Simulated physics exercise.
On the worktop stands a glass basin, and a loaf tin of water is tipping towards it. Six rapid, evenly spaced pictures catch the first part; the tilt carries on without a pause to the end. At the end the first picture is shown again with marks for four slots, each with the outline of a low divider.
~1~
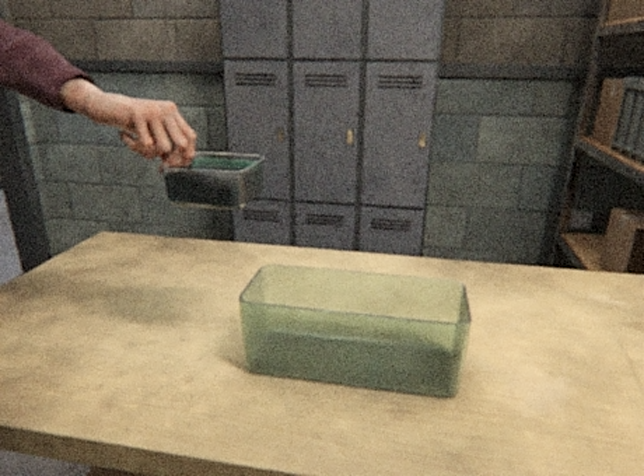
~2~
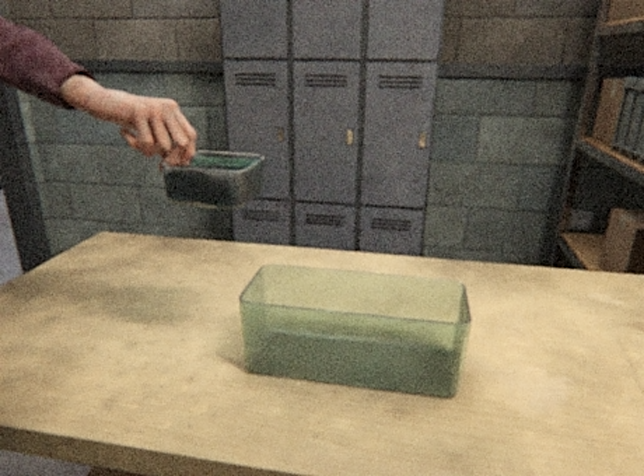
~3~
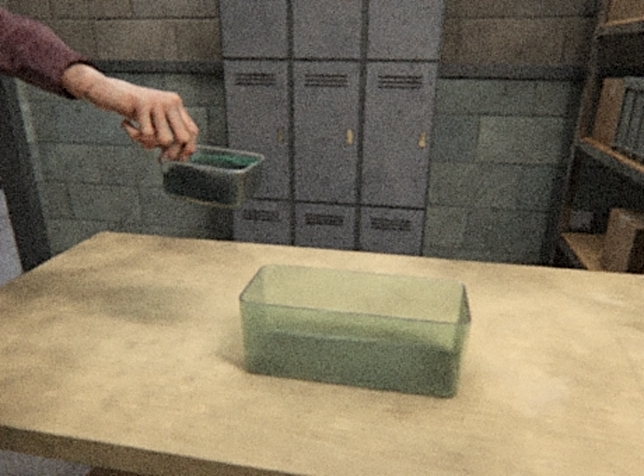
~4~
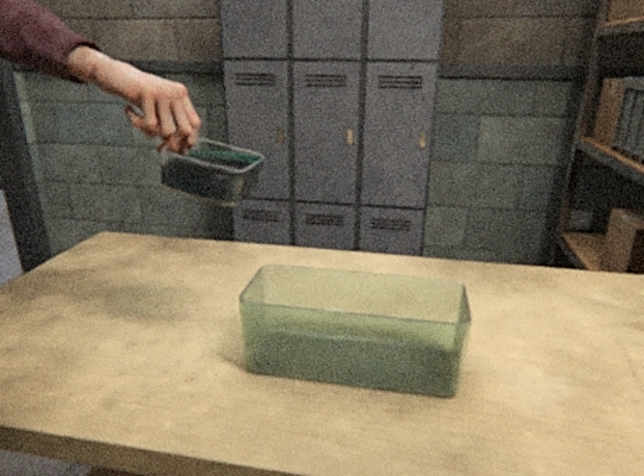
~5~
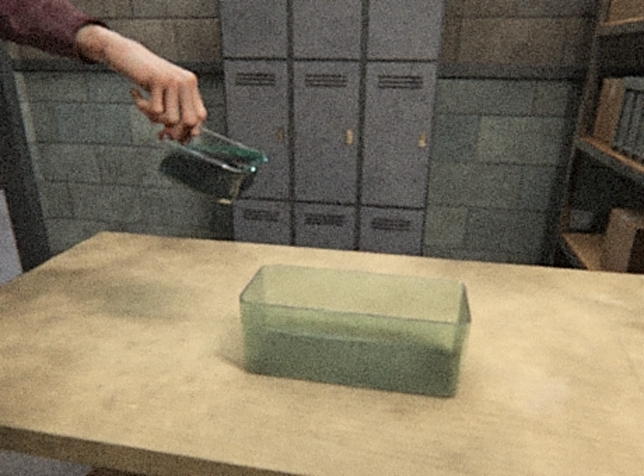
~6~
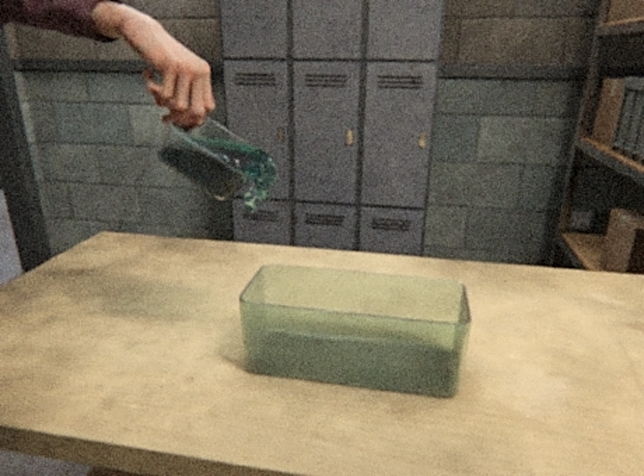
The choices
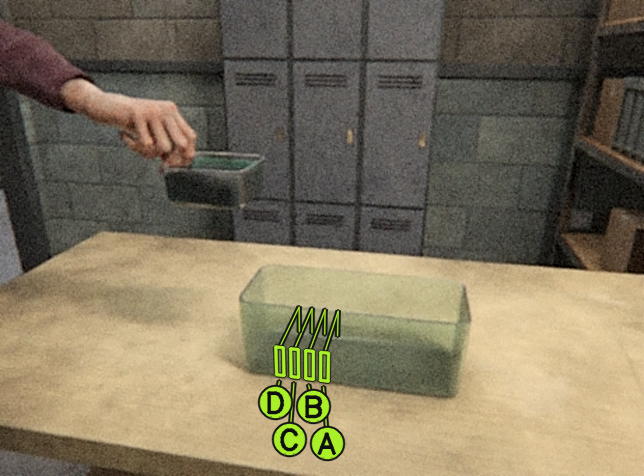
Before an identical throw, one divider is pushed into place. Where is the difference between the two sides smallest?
Use place A.
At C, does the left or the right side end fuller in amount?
More ends on the right.
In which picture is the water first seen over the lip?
In picture 5.
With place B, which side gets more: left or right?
The right one.
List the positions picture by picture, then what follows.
The first frame shows upright, lip at (253, 163); basin from (246, 368) to (459, 395); nothing has left yet.
The second frame shows upright, lip at (253, 163); nothing has left yet.
The third frame shows tipped about 6°, lip at (253, 163); nothing has left yet.
The fourth frame shows tipped about 12°, lip at (253, 163); nothing has left yet.
The fifth frame shows tipped about 21°, lip at (253, 163); water is over the lip, down to (253, 163).
The sixth frame shows tipped about 32°, lip at (253, 163); water is over the lip, down to (259, 203).
In lime, A at (323, 386); B at (308, 385); C at (293, 383); D at (279, 381).
Choosing A, about 49 % ends left of the wall and 46 % right of it; 5 % is lost outside.
Choosing B, about 29 % ends left of the wall and 66 % right of it; 5 % is lost outside.
Choosing C, about 11 % ends left of the wall and 85 % right of it; 4 % is lost outside.
Choosing D, about 6 % ends left of the wall and 90 % right of it; 5 % is lost outside.
